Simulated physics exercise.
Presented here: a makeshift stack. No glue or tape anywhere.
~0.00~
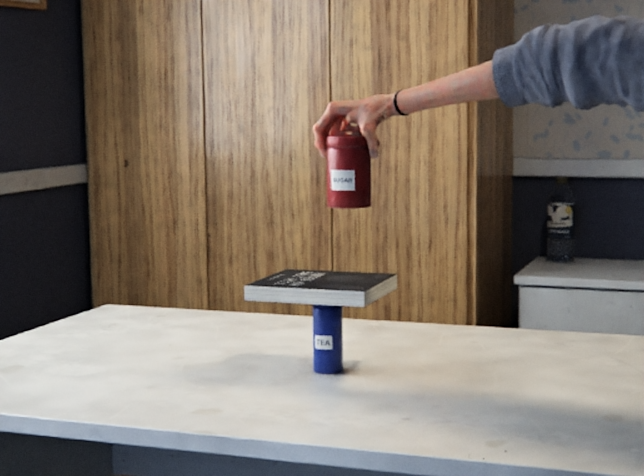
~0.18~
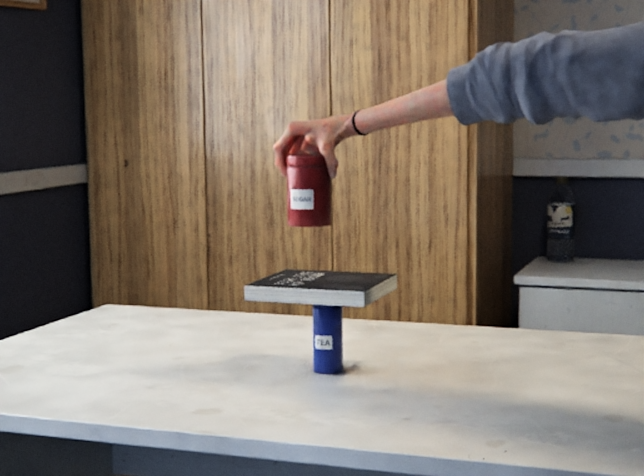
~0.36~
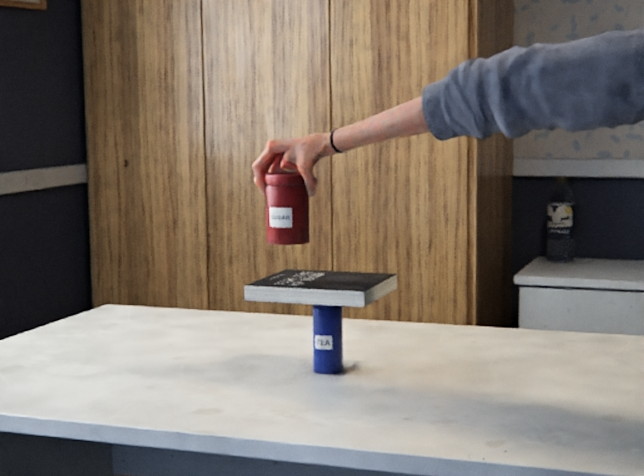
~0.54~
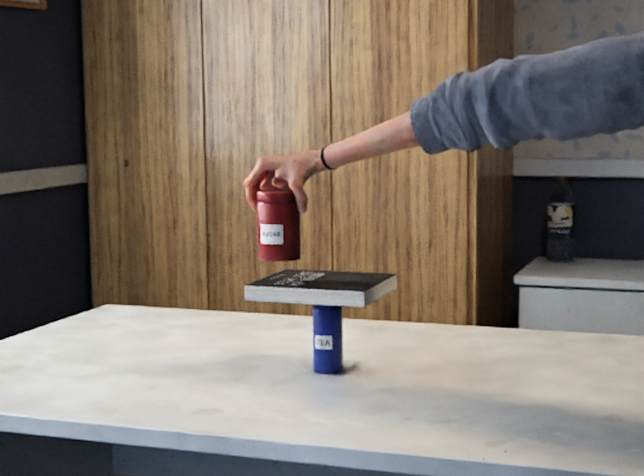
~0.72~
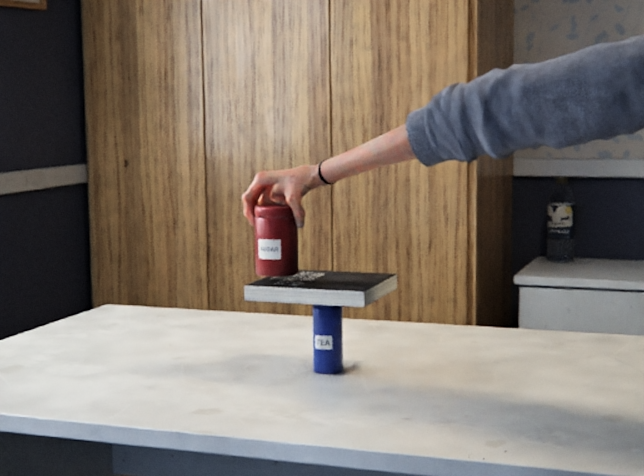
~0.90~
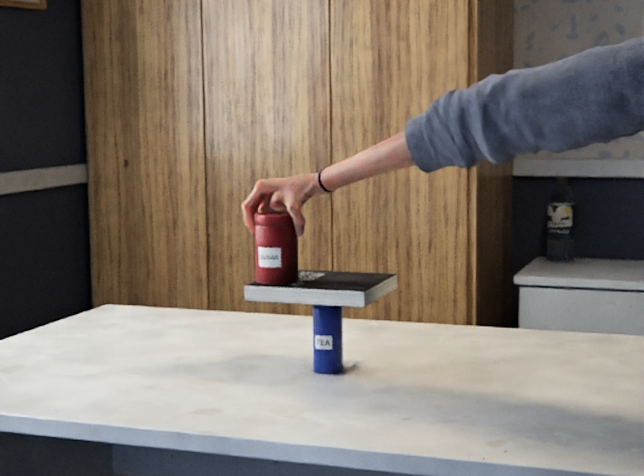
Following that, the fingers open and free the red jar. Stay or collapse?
The stack will not stay as built.
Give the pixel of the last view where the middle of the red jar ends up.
I'd say around (214, 355) in the last view.
By 1.30 s, red jar now fallen; black book tilted by 52°.
By 1.40 s, black book on its side.
By 1.50 s, black book now fallen.
By 1.80 s, things are still on the move.
When it is over (2.1 s), fallen, black book and red jar; blue shaker as before. End places, in pixels of the last picture, red jar near (215, 355). The stack gives way.
